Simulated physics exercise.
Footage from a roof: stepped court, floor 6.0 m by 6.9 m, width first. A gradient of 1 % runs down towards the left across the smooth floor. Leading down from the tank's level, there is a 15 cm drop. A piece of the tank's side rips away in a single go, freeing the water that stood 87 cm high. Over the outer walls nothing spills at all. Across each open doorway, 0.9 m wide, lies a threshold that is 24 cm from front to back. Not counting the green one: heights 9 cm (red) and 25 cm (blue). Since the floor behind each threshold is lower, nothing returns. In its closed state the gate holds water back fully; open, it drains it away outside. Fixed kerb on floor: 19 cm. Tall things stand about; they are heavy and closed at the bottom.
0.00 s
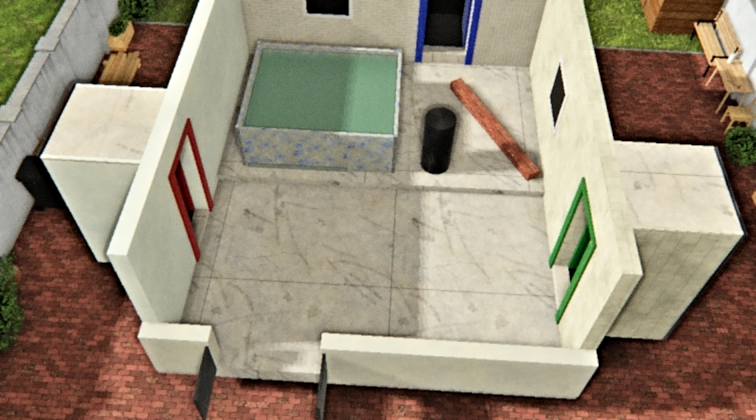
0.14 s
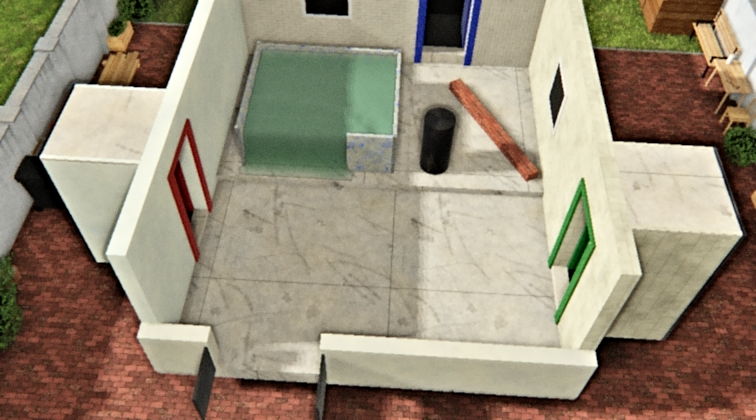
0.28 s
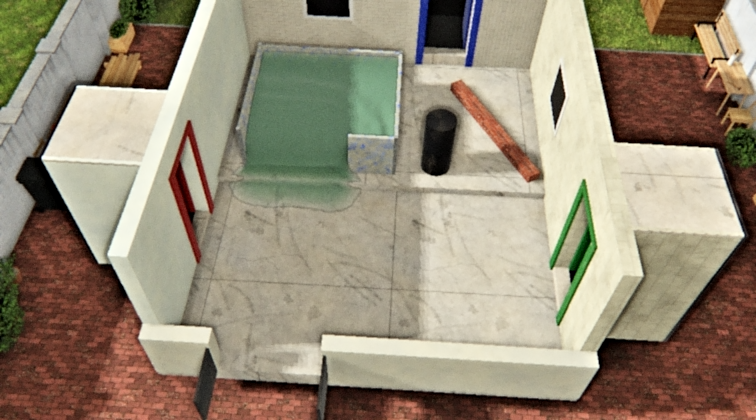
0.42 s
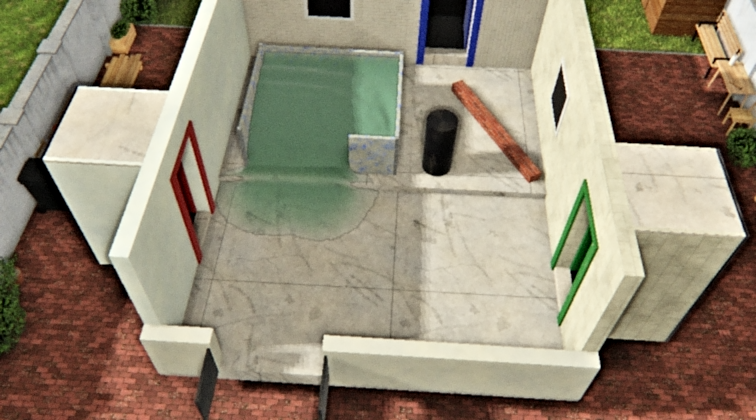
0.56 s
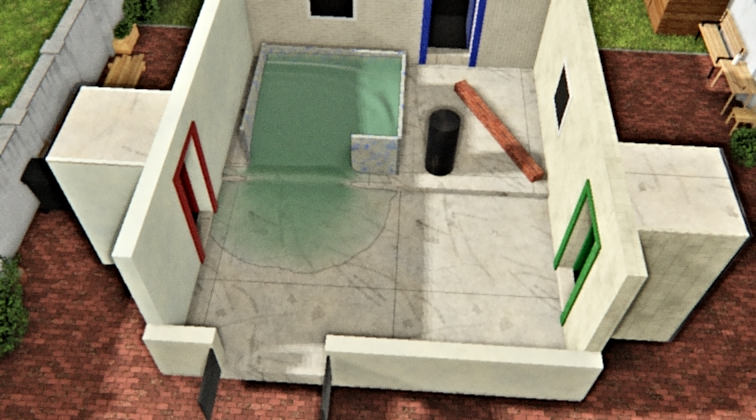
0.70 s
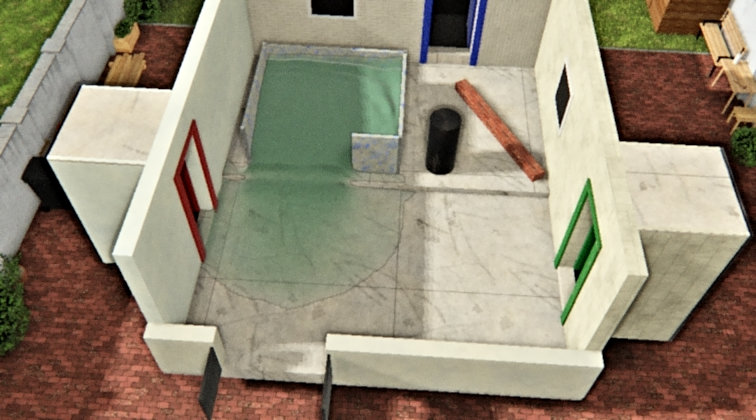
To begin with, green water stands still in a raised tank at the back of a walled court, near a dark cylinder and a plank. Most of the tank's front wall gives way at the left, and water pours out, spreading forward across the pale floor in a widening, rounded sheet while the level behind sinks.
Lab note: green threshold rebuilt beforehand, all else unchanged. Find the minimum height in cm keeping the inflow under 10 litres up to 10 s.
Minimum height: About 15 cm.
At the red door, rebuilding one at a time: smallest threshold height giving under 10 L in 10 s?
Red door - some 28 centimetres.
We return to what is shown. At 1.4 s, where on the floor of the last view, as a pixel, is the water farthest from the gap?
I'd put the front's tip around (424, 365).
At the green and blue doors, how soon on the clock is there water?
Green 3.0 s, blue not within the 10 s.
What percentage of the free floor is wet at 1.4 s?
Wet: Close to 40 %.
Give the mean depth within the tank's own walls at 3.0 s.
The mean depth is roughly 31 cm.
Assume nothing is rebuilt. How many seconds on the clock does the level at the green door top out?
Peak: Close to 5.0 s.
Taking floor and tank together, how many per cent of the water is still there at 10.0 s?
What remains is some 48 per cent of the water.
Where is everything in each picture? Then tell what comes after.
The first picture shows still water, 87 cm deep, in the tank at (324, 90); the green door at (570, 258) is dry.
In the second picture, the gap is at (295, 153), the front 0.3 m out at (250, 175); the back of the tank holds 87 cm.
In the third picture, water pours out at (297, 157) and has run 0.8 m, to (326, 209); about 17 cm deep outside, 87 cm at the back.
In the fourth picture, the gap is at (298, 159), the front 1.4 m out at (303, 235); the back of the tank holds 86 cm.
In the fifth picture, the gap is at (301, 159), the front 2.1 m out at (301, 269); the back of the tank holds 79 cm.
In the sixth picture, the gap is at (301, 158), the front 2.8 m out at (278, 301); the back of the tank holds 72 cm; 2.9 m in a straight line remain to the green door at (575, 259).
After 1.4 s water covers 40 % of the floor, deepest (61 cm) near (179, 350); it has not reached the green door.
After 3.0 s water covers 40 % of the floor, deepest (50 cm) near (179, 350); 3 cm at the green door, 0 litres in over its 11 cm threshold.
After 10.0 s water covers 65 % of the floor, deepest (19 cm) near (190, 309); 11 cm at the green door, 44 litres in over its 11 cm threshold.
At the green door as built, the water arrived by 3.0 s and peaked near 19 cm at 4.8 s.
Run again over the same 10 s with other heights there, 19 litres in over 13.5 cm, 2 litres over 18.5 cm. The limit of 10 litres is kept from about 15 cm up.
